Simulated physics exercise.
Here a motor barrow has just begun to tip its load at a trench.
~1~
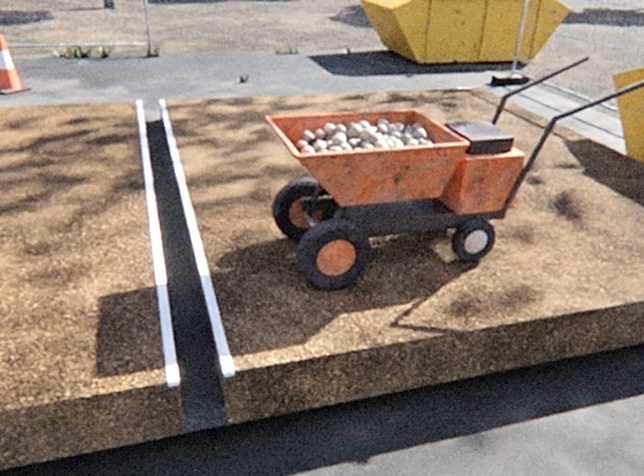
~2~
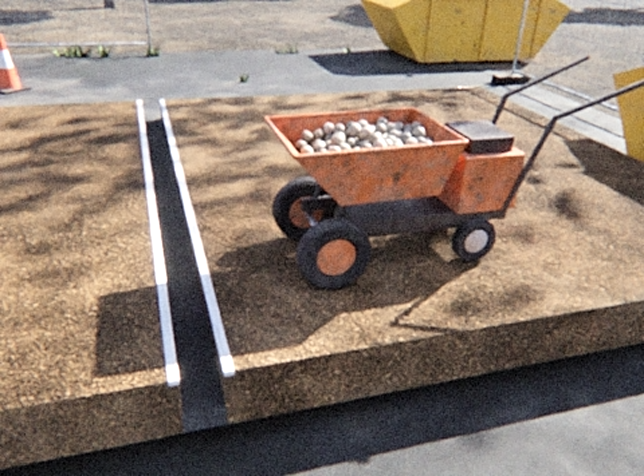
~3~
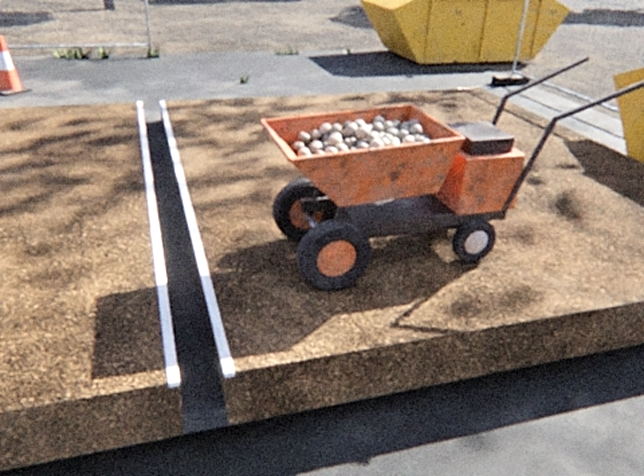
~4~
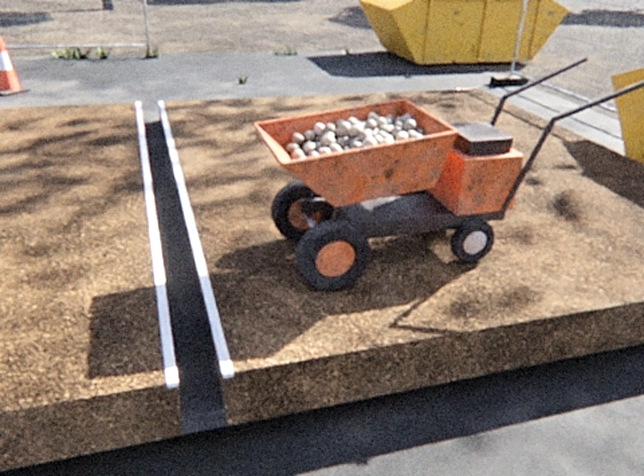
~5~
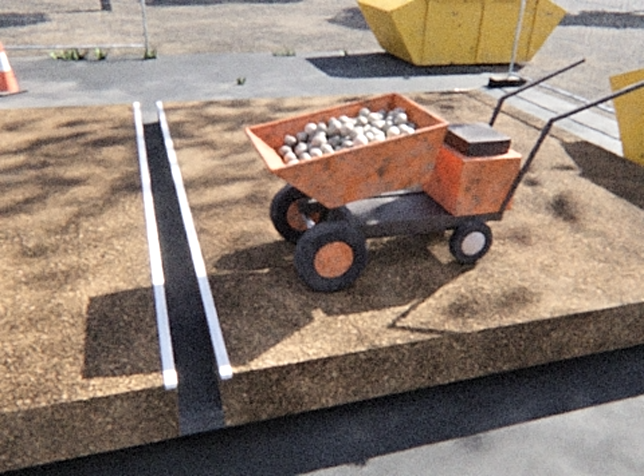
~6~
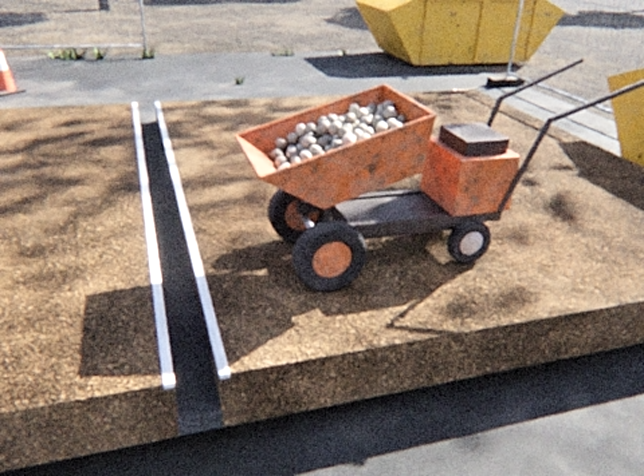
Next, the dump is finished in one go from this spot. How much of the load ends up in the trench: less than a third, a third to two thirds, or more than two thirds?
A third to two thirds.
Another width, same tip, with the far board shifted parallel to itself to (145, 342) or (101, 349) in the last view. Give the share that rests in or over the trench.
80 % and 90 %, give or take.
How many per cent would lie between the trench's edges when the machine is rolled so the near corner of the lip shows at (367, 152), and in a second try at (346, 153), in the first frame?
Close to 30 in a hundred, and close to 40 in a hundred.
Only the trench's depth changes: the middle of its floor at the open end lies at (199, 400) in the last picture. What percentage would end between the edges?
The share would be roughly 40 per cent.
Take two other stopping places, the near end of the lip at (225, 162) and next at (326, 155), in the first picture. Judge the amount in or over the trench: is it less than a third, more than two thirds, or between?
First spot: Under a third; second spot: Between a third and two thirds.
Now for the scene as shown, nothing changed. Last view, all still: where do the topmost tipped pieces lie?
Roughly (180, 263).
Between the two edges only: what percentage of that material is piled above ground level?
My estimate would be close to 20 per cent.
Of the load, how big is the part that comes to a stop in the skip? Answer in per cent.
Roughly 15 per cent of the load.
Just after the last frame, skip tipped steeply; every one in the skip.
A moment on, skip tipped right over; roughly two thirds in the skip; just a few short of the trench; roughly a quarter in or heaped over the trench; just a few beyond it; just a few falling.
Further on, skip tipped right over; roughly a quarter in the skip; just a few short of the trench; roughly half in or heaped over the trench; roughly a quarter beyond it.
When it is over, skip tipped right over; roughly a quarter in the skip; just a few short of the trench; roughly half in or heaped over the trench; roughly a quarter beyond it.
